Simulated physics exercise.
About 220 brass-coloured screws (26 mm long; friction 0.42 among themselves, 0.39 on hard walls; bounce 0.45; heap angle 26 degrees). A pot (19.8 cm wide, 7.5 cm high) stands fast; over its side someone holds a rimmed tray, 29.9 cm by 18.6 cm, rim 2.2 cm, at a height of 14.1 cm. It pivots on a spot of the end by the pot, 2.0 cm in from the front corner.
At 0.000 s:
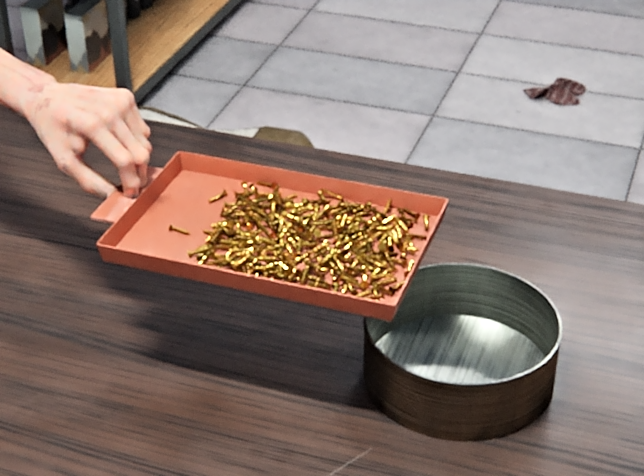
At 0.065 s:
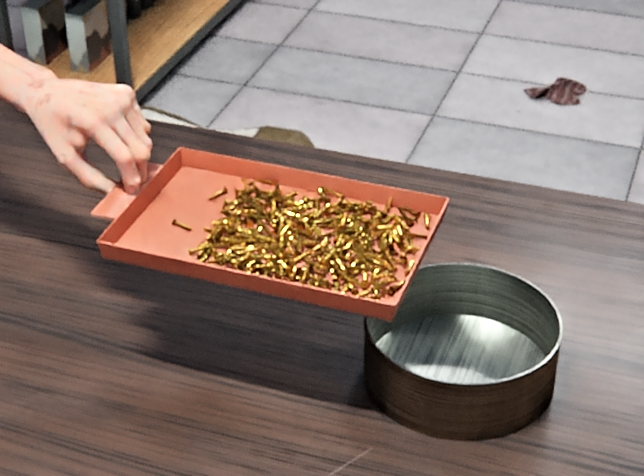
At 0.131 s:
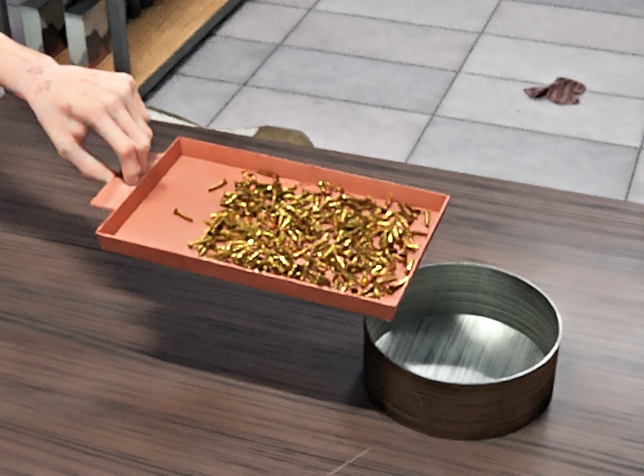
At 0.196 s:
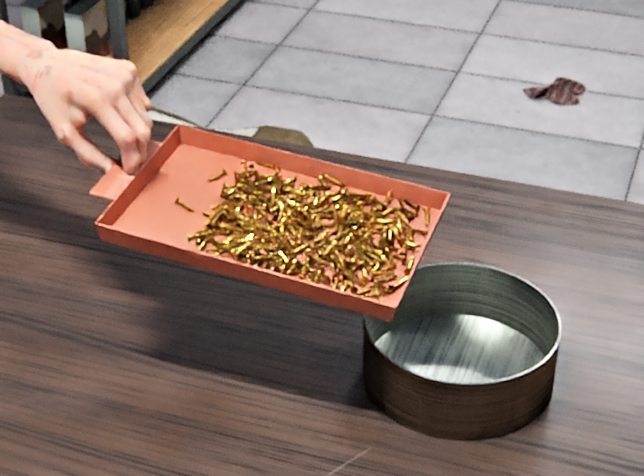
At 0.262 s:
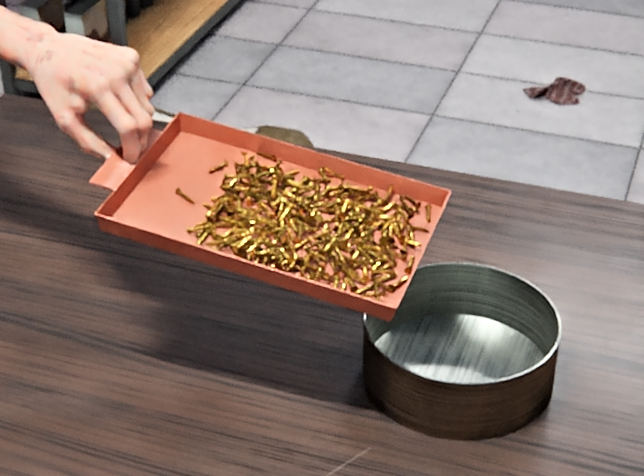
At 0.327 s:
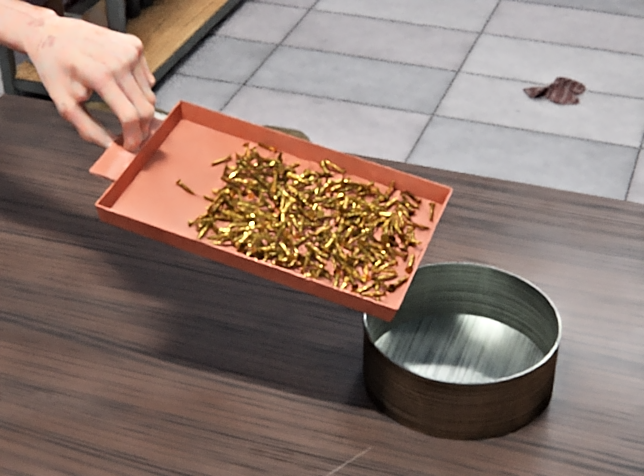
Orange tray of small brass-coloured screws slowly tilting as a hand raises its left end beside a round metal pot.
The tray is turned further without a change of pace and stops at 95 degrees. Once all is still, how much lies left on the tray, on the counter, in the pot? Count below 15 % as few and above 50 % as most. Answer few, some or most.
Tray: Few, counter: Most, pot: Some.
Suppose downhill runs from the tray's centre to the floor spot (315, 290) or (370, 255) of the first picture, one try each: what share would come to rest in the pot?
Some 5 and 95 per cent.
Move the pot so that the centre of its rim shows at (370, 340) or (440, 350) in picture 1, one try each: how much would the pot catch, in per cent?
About 60 and 95 per cent.
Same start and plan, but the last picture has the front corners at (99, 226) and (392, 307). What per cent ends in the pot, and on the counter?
Pot 0, counter 100.
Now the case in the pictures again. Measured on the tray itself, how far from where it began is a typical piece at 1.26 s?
About 7 cm.
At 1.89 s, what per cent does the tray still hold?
Some 80 per cent of the load.
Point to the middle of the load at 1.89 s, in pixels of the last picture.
Near (417, 279).
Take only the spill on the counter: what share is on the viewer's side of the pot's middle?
Roughly 100 per cent.
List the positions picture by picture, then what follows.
The first picture shows tray tilt 0 degrees, front corners at (102, 243) and (392, 302); middle of the pieces at (305, 242); pot at (462, 320).
The second picture shows tray tilt 1 degrees, front corners at (102, 240) and (392, 302); middle of the pieces at (305, 241).
The third picture shows tray tilt 3 degrees, front corners at (101, 231) and (392, 302); middle of the pieces at (305, 236).
The fourth picture shows tray tilt 6 degrees, front corners at (100, 222) and (393, 303), lowest corner right front; middle of the pieces at (305, 231).
The fifth picture shows tray tilt 8 degrees, front corners at (101, 213) and (393, 304), lowest corner right front; middle of the pieces at (306, 226).
The sixth picture shows tray tilt 11 degrees, front corners at (101, 204) and (394, 305), lowest corner right front; middle of the pieces at (307, 221); pot at (462, 319). The tray's pace is about 40 degrees a second.
Then, at 1.26 s, tilt 50 degrees; the tray holds 100 %, the pot 0 %.
After 1.89 s, tilt 76 degrees; the tray holds 80 %, the pot 0 %.
After 2.56 s, tilt 95 degrees; the tray holds 0 %, the pot 30 %.
At rest (3.3 s), tray 0 %, counter 70 %, pot 30 %.
